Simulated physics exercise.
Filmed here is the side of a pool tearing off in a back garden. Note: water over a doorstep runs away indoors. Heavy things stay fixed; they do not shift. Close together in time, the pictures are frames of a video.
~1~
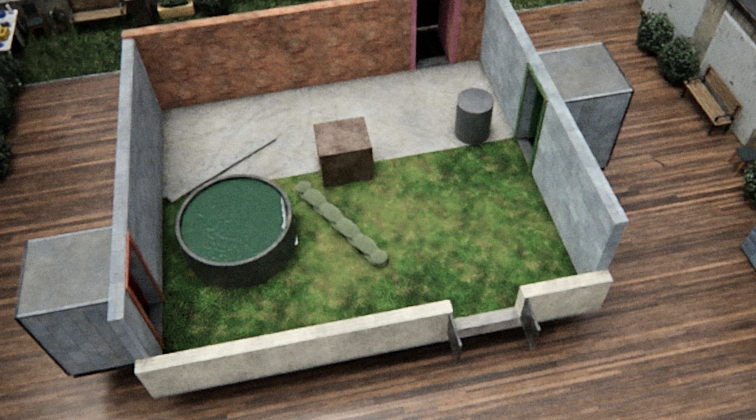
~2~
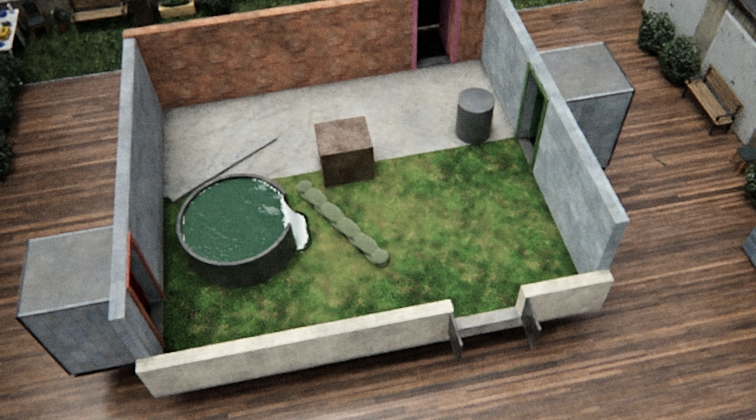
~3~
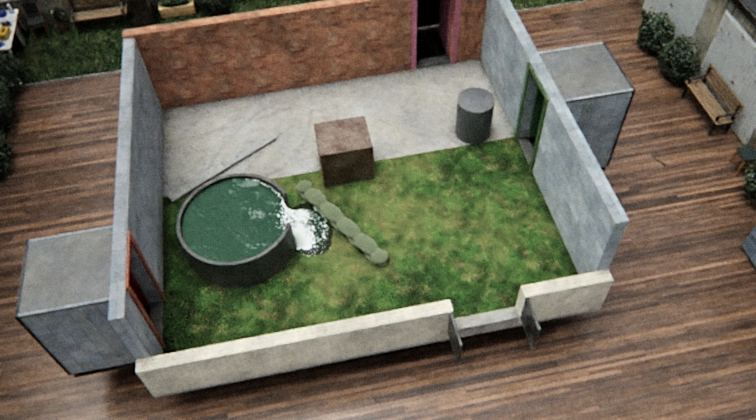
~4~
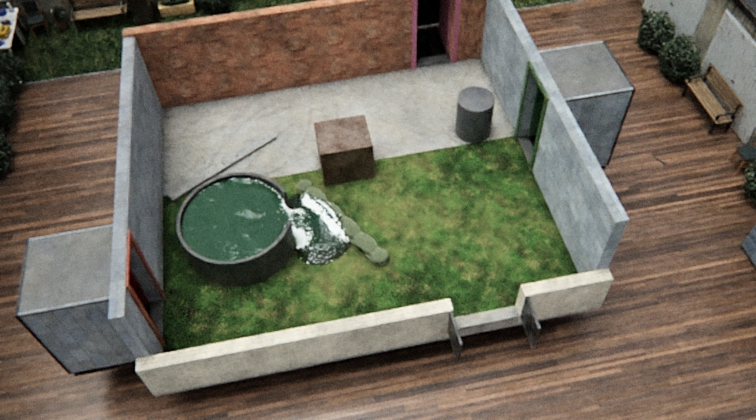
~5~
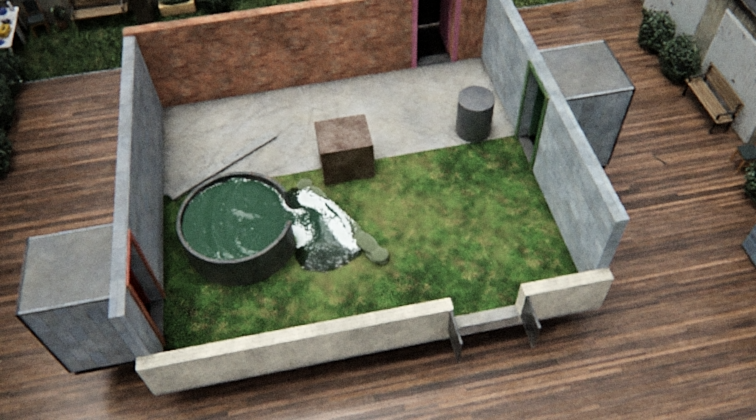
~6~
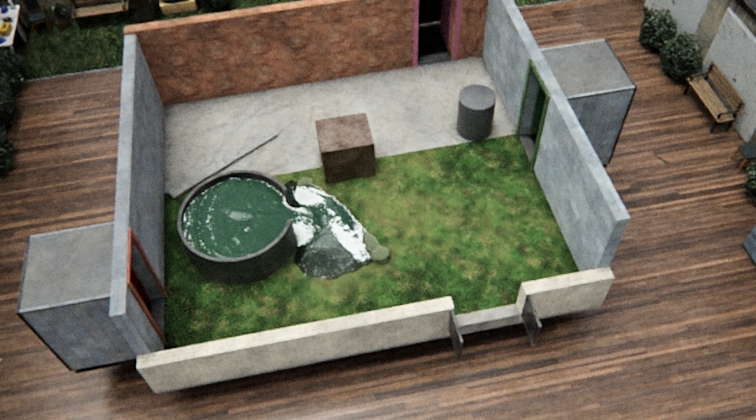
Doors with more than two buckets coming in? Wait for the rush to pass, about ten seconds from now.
Pink door: Two or fewer; red door: Over two; green door: Two or fewer.
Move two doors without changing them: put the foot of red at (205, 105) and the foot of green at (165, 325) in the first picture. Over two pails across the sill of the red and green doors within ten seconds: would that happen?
In my view, the red one doesn't reach the mark, while the green one tops the limit.
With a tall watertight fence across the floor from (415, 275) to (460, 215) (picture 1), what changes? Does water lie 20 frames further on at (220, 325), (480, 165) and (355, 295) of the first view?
Untouched, soaked, soaked.
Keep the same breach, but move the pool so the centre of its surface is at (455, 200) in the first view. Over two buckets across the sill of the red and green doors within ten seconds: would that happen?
Red falls short of it, then green overshoots the limit.
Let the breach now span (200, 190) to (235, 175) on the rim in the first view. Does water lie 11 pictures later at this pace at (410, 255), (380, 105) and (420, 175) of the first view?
The first spot is spared, the second spared, the third spared.
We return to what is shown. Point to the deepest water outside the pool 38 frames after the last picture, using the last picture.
Deepest point: Roughly (322, 214).
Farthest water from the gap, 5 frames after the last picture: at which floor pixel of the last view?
At roughly (408, 306).
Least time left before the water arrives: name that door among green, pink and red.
That is the red-painted one.
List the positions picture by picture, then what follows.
The pool at (235, 220) is whole and still, in the first picture.
The front is at (305, 246), out from the gap at (292, 225), in the second picture.
The front is at (327, 247), out from the gap at (292, 225), in the third picture.
The front is at (348, 245), out from the gap at (292, 224), in the fourth picture.
The front is at (359, 252), out from the gap at (292, 223), in the fifth picture.
The front is at (368, 259), out from the gap at (293, 221), in the sixth picture.
A moment on, water covers 15 % of the floor; the pink door not reached, the red door not reached, the green door not reached.
Next, water covers 30 % of the floor; the pink door not reached, the red door not reached, the green door not reached.
Then, water covers 45 % of the floor; the pink door not reached, the red door not reached, the green door not reached.
Later, water covers 70 % of the floor; the pink door not reached, the red door wet at the sill, nothing in, the green door not reached.
In the end, water covers 80 % of the floor; the pink door wet at the sill, nothing in, the red door over two buckets in, the green door wet at the sill, nothing in.
